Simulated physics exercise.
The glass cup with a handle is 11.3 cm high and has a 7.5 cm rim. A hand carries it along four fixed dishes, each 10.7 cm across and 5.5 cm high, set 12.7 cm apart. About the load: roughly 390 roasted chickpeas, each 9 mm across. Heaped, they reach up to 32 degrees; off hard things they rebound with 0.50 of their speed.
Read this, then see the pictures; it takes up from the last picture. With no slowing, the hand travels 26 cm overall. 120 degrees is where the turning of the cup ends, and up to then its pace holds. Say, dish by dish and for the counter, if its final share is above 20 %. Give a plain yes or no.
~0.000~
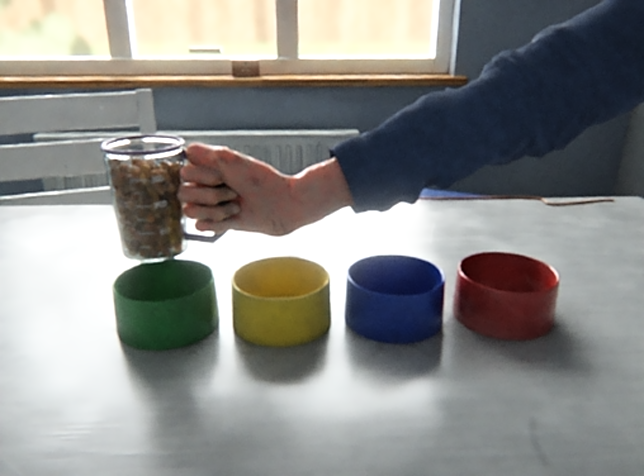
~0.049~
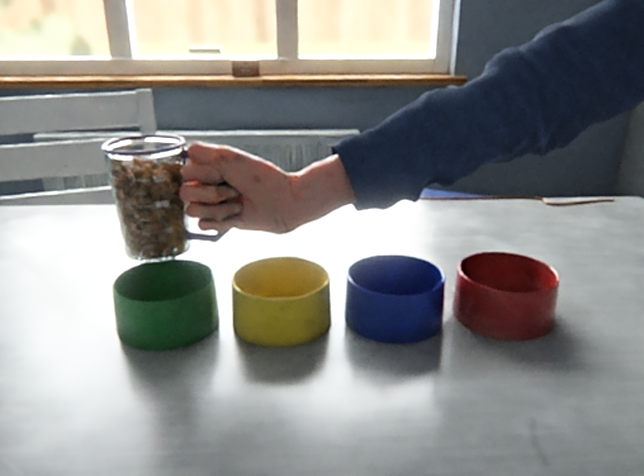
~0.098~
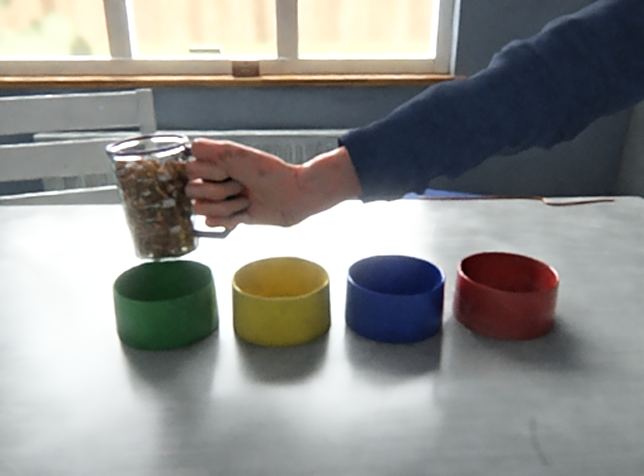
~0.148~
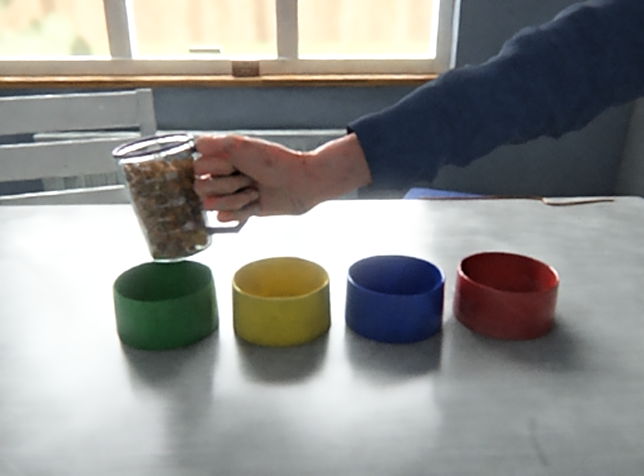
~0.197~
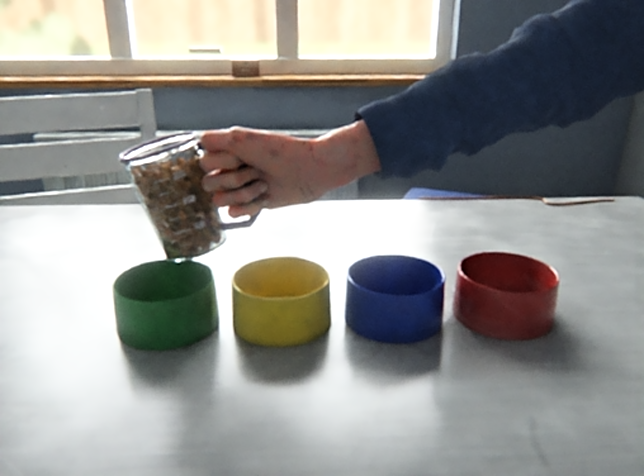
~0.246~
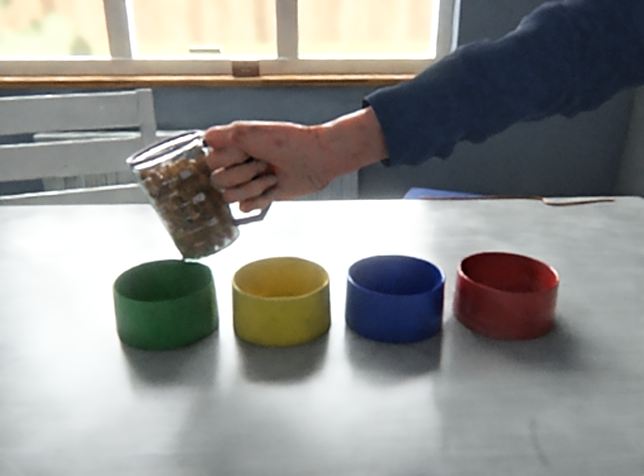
Red dish - no, blue dish - no, green dish - no, yellow dish - yes, counter - yes.
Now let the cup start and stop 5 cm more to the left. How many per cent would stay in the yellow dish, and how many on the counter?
Then the yellow dish would get 100 and the counter 0.
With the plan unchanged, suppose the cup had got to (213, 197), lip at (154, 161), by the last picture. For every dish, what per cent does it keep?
Per cent kept: Red 0, blue 10, green 0, yellow 30.
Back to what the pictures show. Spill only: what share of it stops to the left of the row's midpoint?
Share on that side: Roughly 60 %.
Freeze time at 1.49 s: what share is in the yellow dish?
It works out to some 30 per cent.
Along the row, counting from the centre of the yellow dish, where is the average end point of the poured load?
Around 4 cm away, toward the right-hand end.
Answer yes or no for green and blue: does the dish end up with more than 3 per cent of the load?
Green: False, blue: True.
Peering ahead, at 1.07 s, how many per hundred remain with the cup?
90 %.
After 0.74 s, tilt 74 degrees; cup holds 100 %.
After 1.07 s, tilt 111 degrees; cup holds 90 %, yellow 10 %.
Then, at 1.49 s, tilt 120 degrees; cup holds 20 %, blue 10 %, yellow 30 %.
By 2.4 s all is still; red 0 %, blue 10 %, green 0 %, yellow 35 %, counter 55 %.
